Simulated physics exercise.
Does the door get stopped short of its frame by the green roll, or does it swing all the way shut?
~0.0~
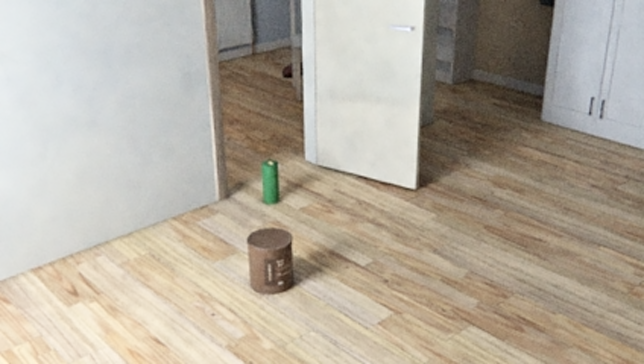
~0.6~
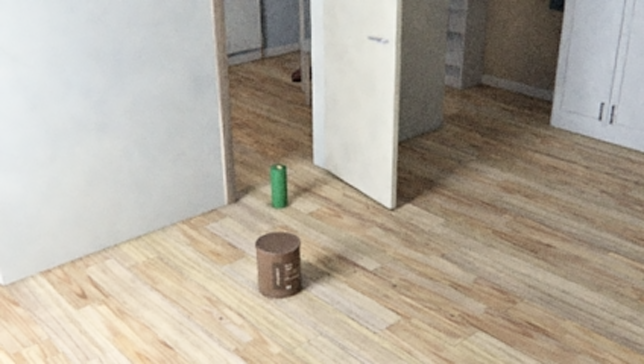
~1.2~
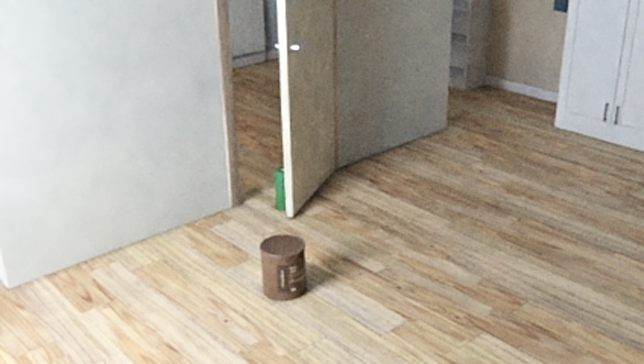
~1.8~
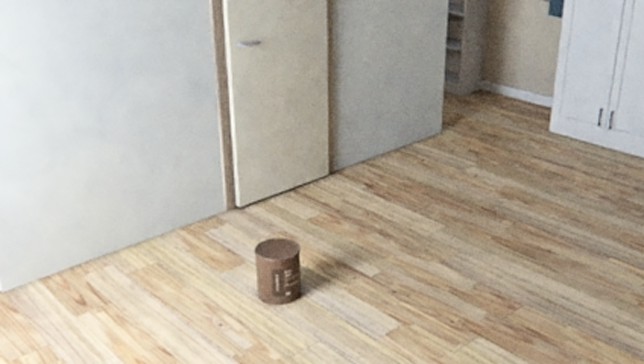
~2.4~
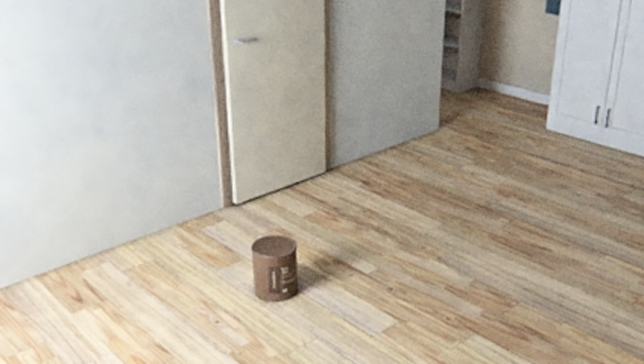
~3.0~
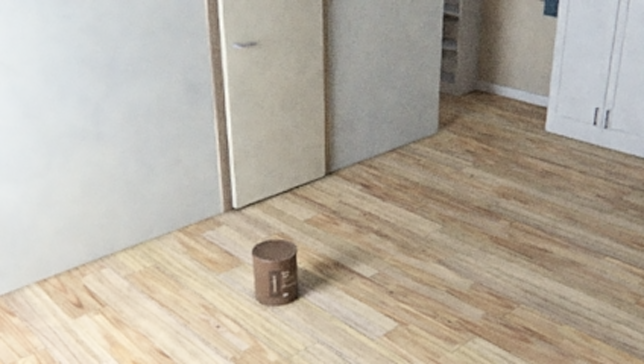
The door swings all the way shut. It reaches its frame and stays closed, with the green roll no longer in sight.
